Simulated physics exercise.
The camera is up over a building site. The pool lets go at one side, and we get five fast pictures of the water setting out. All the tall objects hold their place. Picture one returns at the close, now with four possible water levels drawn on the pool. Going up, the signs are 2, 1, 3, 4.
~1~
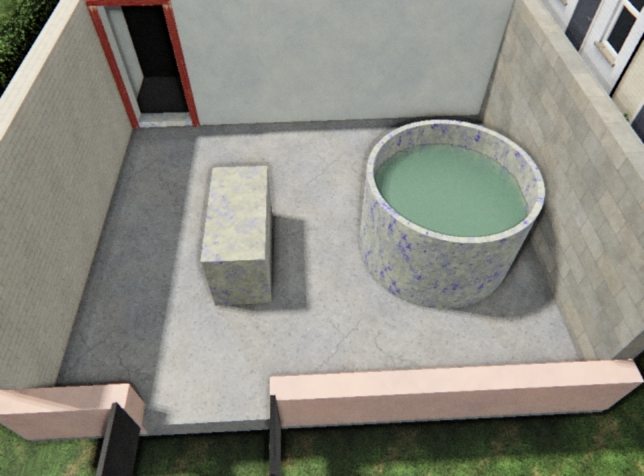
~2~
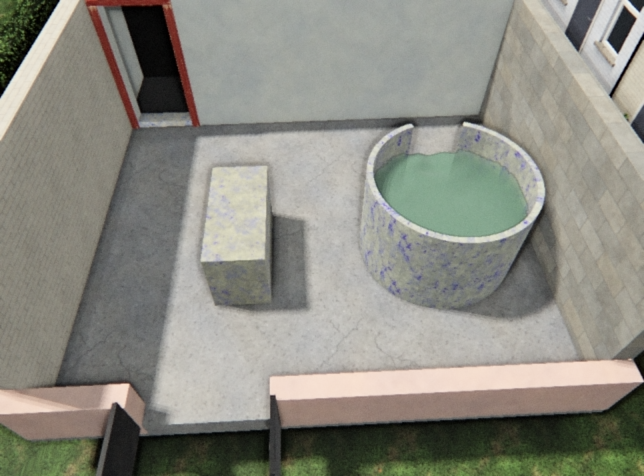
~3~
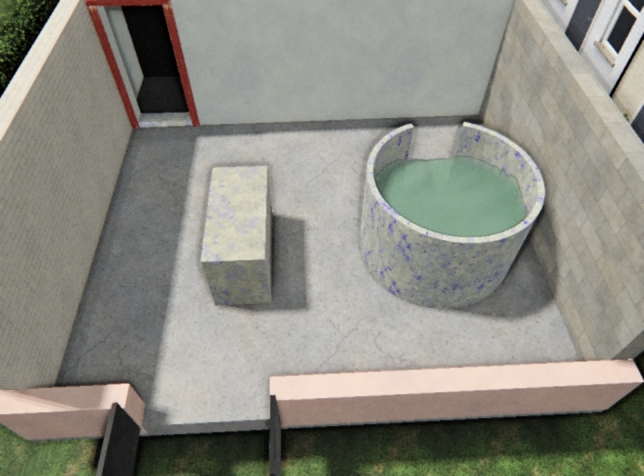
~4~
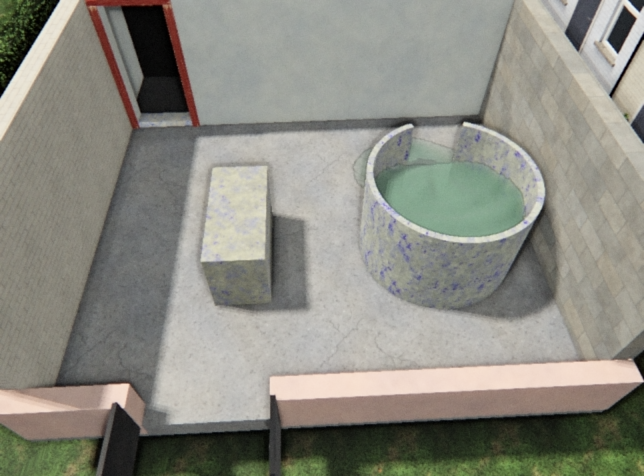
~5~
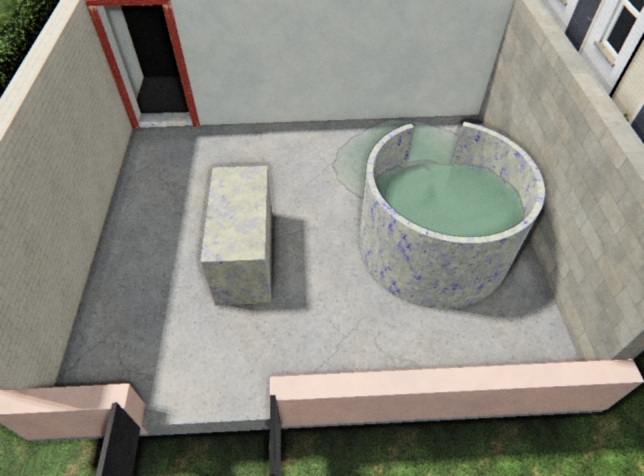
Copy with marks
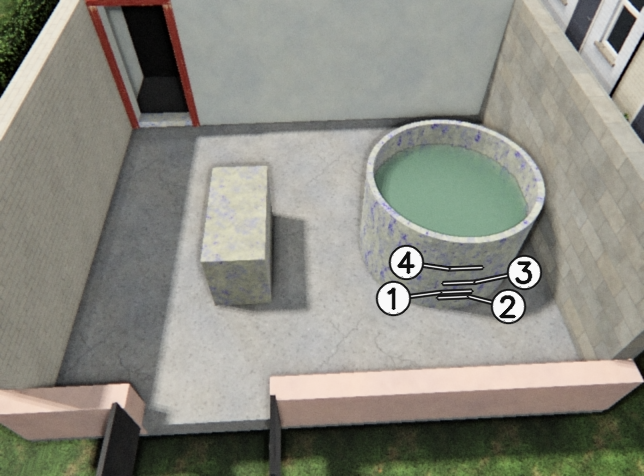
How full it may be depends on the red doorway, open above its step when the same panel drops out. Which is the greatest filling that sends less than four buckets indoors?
It is 3.
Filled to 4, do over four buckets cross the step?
Yes, it does.
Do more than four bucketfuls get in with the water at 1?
No, that is safe.
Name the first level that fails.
Level 4.
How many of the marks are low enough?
Three of the four.
In white, 1 at (455, 291); 2 at (453, 297); 3 at (459, 282); 4 at (465, 268); from the bottom up 2, 1, 3, 4.
With 1, nothing gets over.
With 2, nothing gets over.
With 3, a bucket or two gets in.
With 4, about 8 bucketfuls get in.
